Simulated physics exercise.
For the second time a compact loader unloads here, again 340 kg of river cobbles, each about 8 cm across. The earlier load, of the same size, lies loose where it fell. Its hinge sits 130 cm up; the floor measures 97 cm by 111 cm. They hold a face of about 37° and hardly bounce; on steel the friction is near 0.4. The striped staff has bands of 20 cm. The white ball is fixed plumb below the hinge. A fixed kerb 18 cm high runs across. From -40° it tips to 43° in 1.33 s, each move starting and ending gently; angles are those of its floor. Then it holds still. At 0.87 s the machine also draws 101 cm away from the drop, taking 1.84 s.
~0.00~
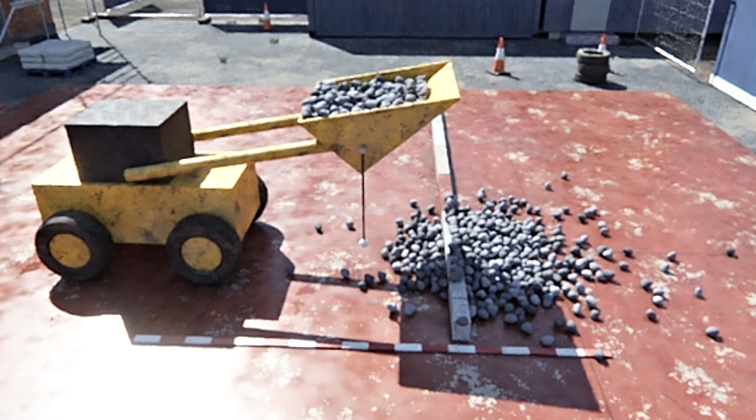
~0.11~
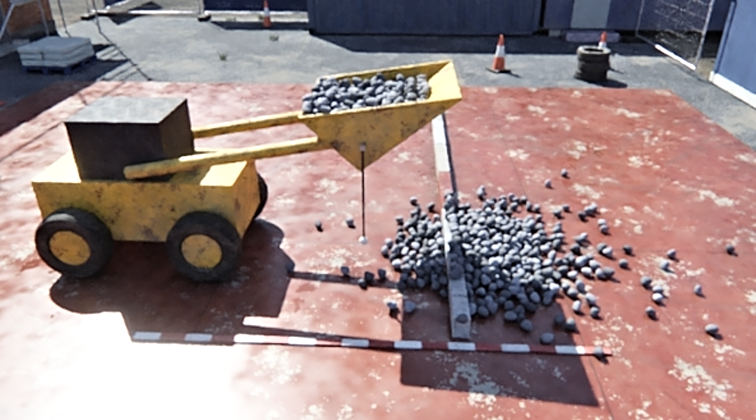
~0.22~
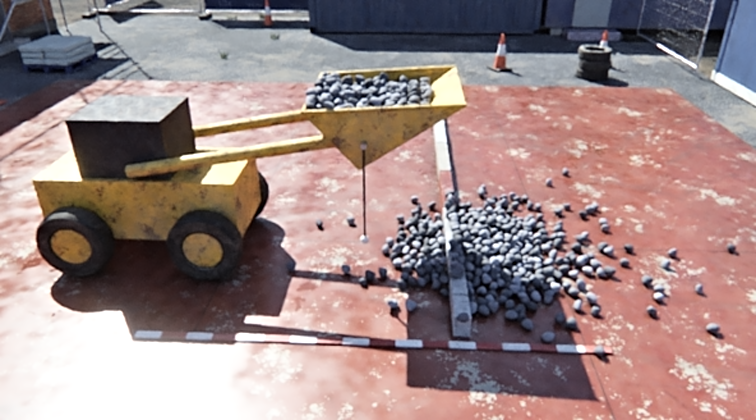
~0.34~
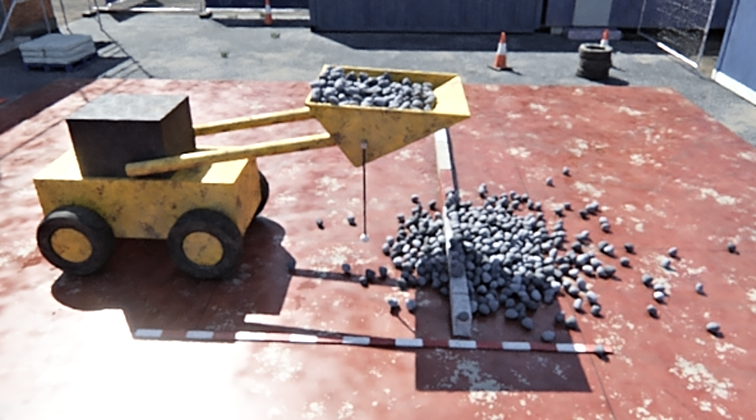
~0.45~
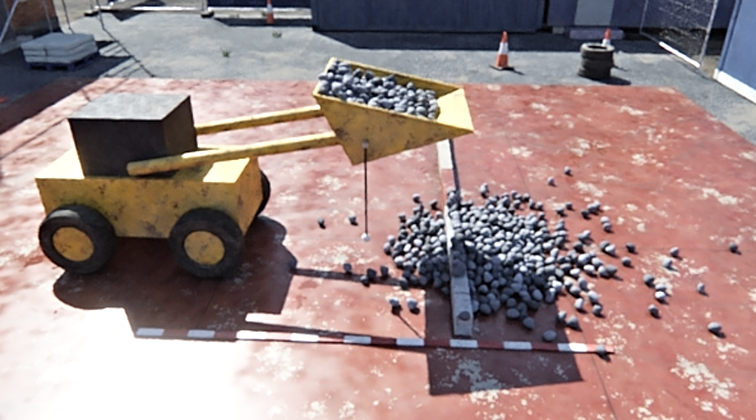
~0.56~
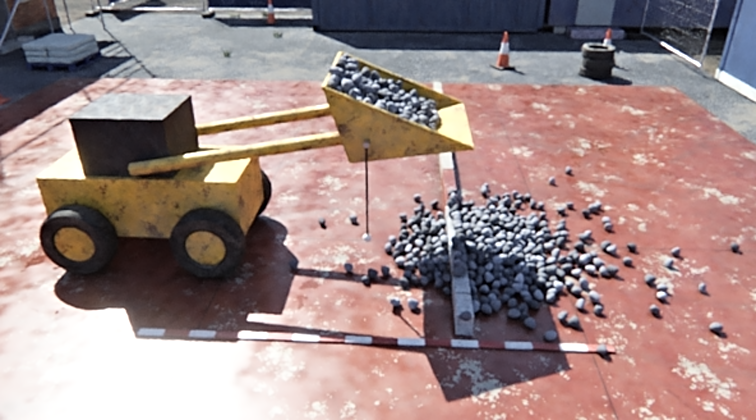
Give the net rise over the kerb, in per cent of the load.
Roughly 21 per cent of a load more.
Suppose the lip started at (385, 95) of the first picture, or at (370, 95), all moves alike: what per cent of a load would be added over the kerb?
About 0 and 0 per cent.
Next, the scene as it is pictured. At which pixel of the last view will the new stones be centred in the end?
Their middle is at about (428, 239).
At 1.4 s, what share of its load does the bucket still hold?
It holds some 30 per cent.
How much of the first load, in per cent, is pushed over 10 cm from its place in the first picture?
Roughly 10 per cent of them.
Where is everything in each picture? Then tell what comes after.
In the first frame, the bucket is at -40°, its lip at (460, 98); the top of the load is at (412, 87). The earlier load is highest near (454, 233), 23 cm above ground level, 27 % on this side of the kerb, 73 % over the kerb.
In the second frame, the bucket is at -38°, its lip at (462, 98); the top of the load is at (394, 86); the stones move at 0.1 m/s on average.
In the third frame, lip at (466, 105), floor tilted -34°, highest stones at (338, 81); the stones move at 0.2 m/s on average.
In the fourth frame, the bucket is at -27°, its lip at (470, 116); the top of the load is at (334, 76); the stones move at 0.3 m/s on average.
In the fifth frame, lip at (473, 131), floor tilted -18°, highest stones at (341, 70); the stones move at 0.3 m/s on average.
In the sixth frame, the bucket is at -8°, its lip at (474, 149); the top of the load is at (347, 65); the stones move at 0.4 m/s on average.
After 1.0 s the floor is at 30°; in per cent of one load, 100 in the bucket, 27 on this side of the kerb, 73 over the kerb; the foremost stones are at (682, 274).
After 1.4 s the floor is at 43°; in per cent of one load, 29 in the bucket, 95 on this side of the kerb, 76 over the kerb; the foremost stones are at (682, 274).
After 3.2 s the floor is at 43°; in per cent of one load, 0 in the bucket, 106 on this side of the kerb, 93 over the kerb; the foremost stones are at (682, 274).
After 5.7 s the floor is at 43°; in per cent of one load, 0 in the bucket, 106 on this side of the kerb, 93 over the kerb; the foremost stones are at (682, 274). Net gain over the kerb, 21.
